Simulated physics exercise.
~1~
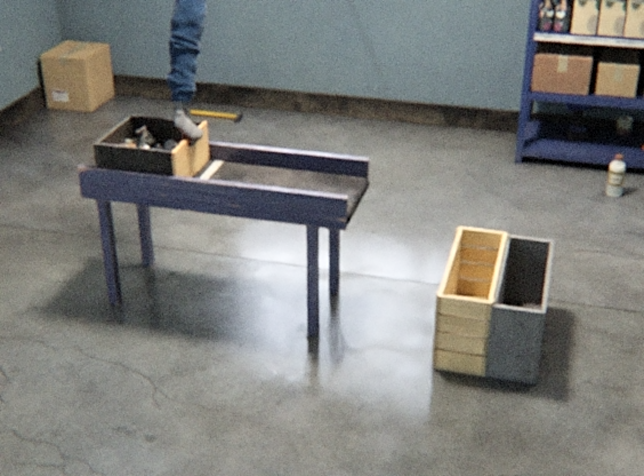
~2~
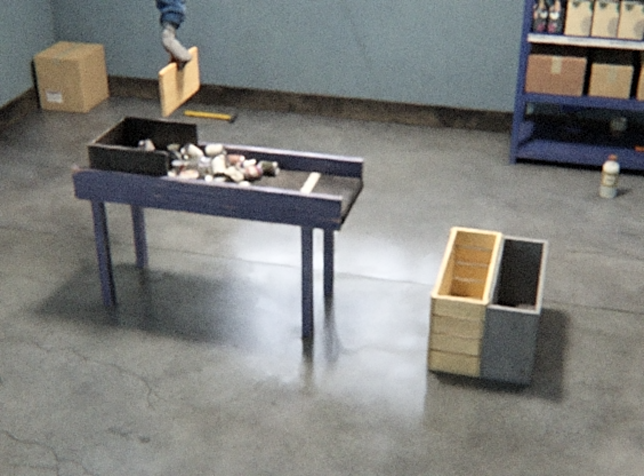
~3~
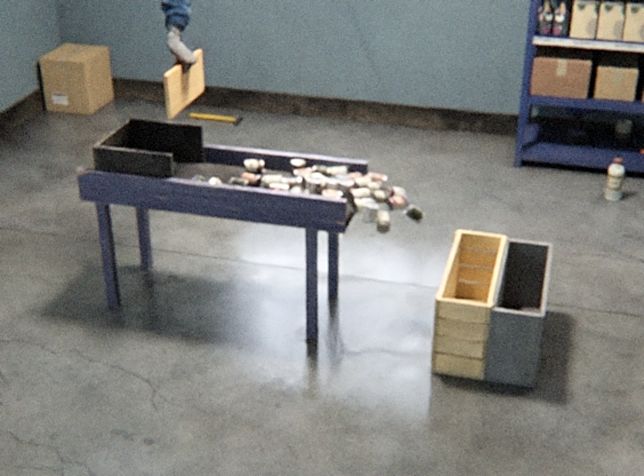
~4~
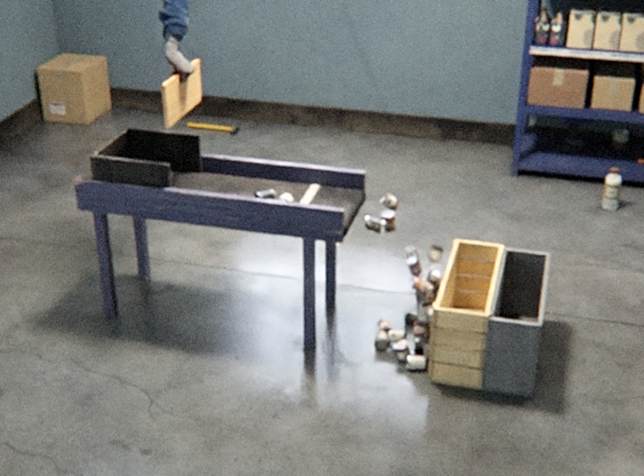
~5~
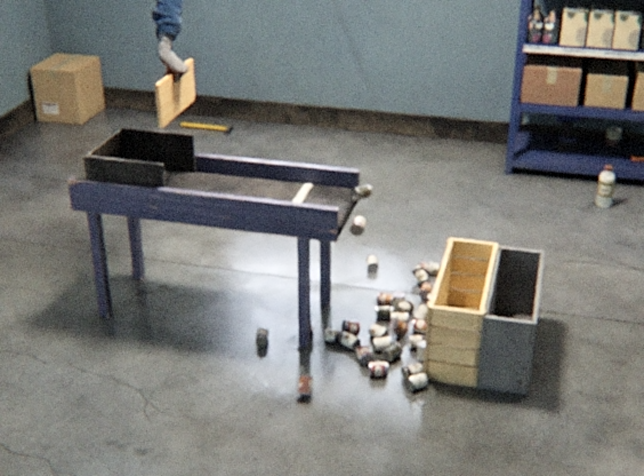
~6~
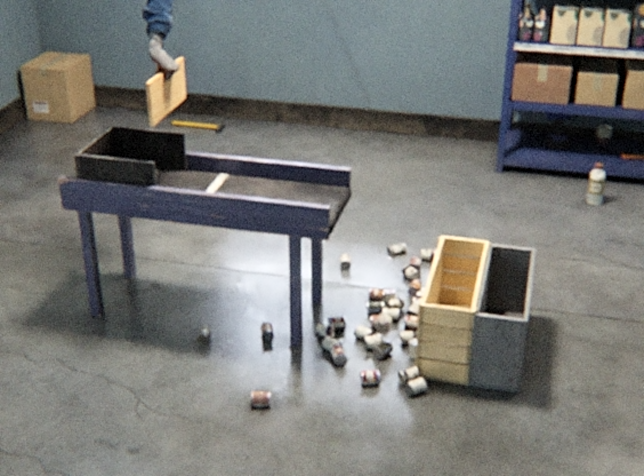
In a room with blue walls and a grey concrete floor, a slightly swaying view looks down on a dark blue table-like belt, with a black pen of small tins at its left end. A long wooden bin and a grey one stand side by side to the right, near a cardboard box and shelves behind. A gloved hand in a blue sleeve lifts the wooden gate, and the tins spread rightward along the belt. They tumble off its end in a stream, falling short of the bins. Finally, nearly all lie scattered on the floor before the wooden bin.
